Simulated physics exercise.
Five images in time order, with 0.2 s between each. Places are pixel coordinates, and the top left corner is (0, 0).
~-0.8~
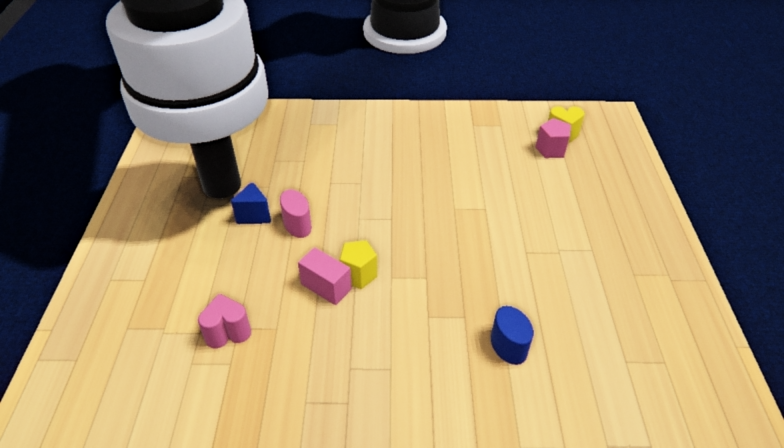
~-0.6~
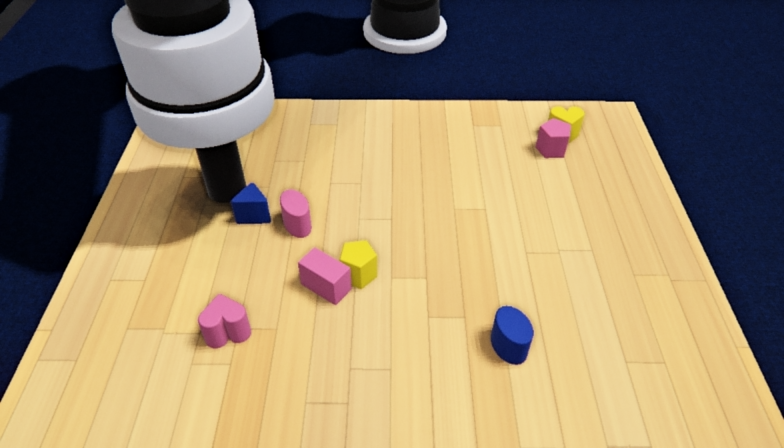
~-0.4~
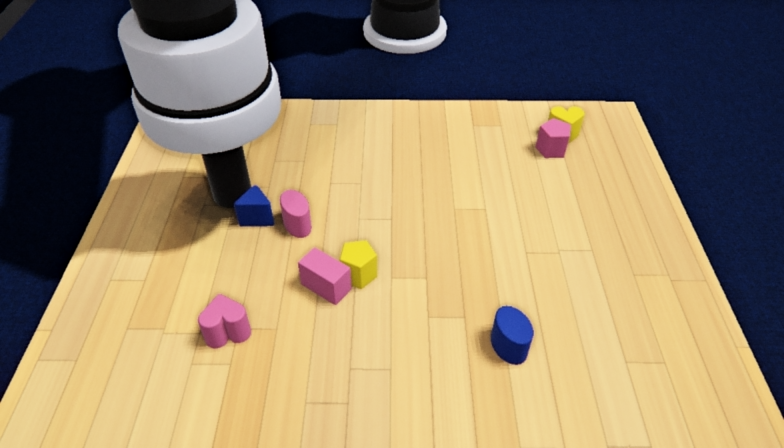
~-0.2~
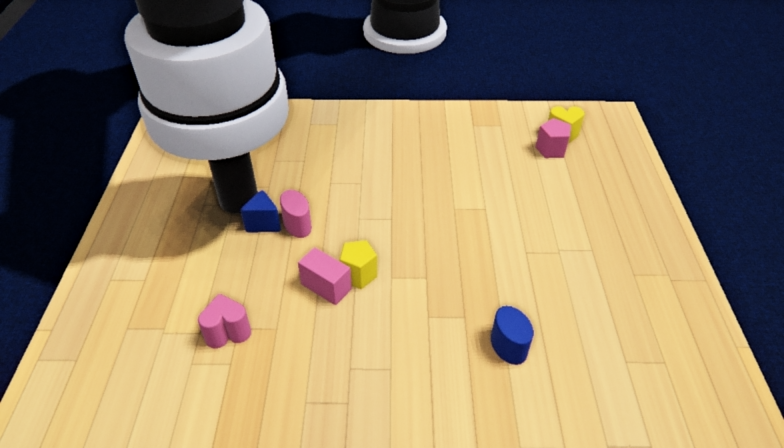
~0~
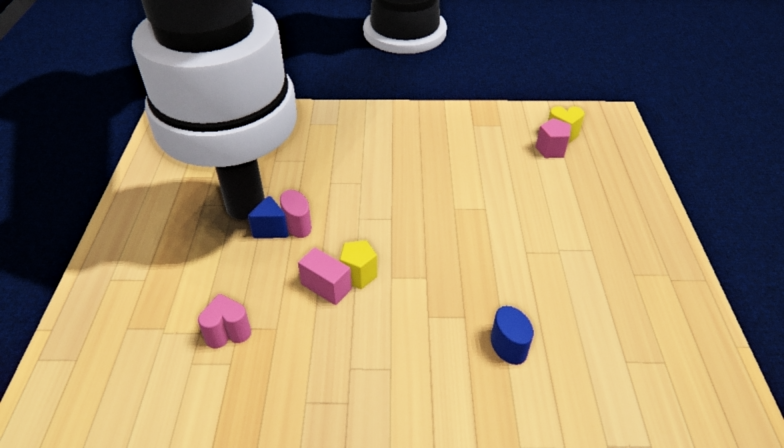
A black-and-white robot arm moved slightly down and to the right over a wooden board, nudging the blue triangle up beside the pink oval block, while the other pink, yellow and blue blocks stayed still.
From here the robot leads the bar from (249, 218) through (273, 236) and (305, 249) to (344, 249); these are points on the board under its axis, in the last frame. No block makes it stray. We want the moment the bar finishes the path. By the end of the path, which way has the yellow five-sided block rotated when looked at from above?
From overhead, the rotation is counterclockwise.
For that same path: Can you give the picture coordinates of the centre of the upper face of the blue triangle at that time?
The blue triangle ends near (345, 251).
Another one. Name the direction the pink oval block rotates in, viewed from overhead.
It spins anti-clockwise.
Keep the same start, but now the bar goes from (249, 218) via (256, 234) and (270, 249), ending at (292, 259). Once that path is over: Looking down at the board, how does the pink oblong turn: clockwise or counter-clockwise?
Spins clockwise.
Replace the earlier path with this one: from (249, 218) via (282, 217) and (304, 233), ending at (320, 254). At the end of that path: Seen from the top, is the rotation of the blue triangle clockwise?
I believe so.
The first path, step by step. One third of the way, bar at (272, 226); blue triangle at (296, 226); pink oval block at (301, 201), turned 20° anticlockwise.
Two thirds of the way, bar at (304, 238); blue triangle at (327, 243), turned 15° clockwise; pink oval block at (304, 201), turned 25° anticlockwise; pink oblong at (325, 269).
At the end, bar at (343, 238); blue triangle at (345, 251), turned 55° clockwise; pink oval block at (304, 201), turned 30° anticlockwise; pink oblong at (325, 269); yellow five-sided block at (375, 260), turned 35° anticlockwise.
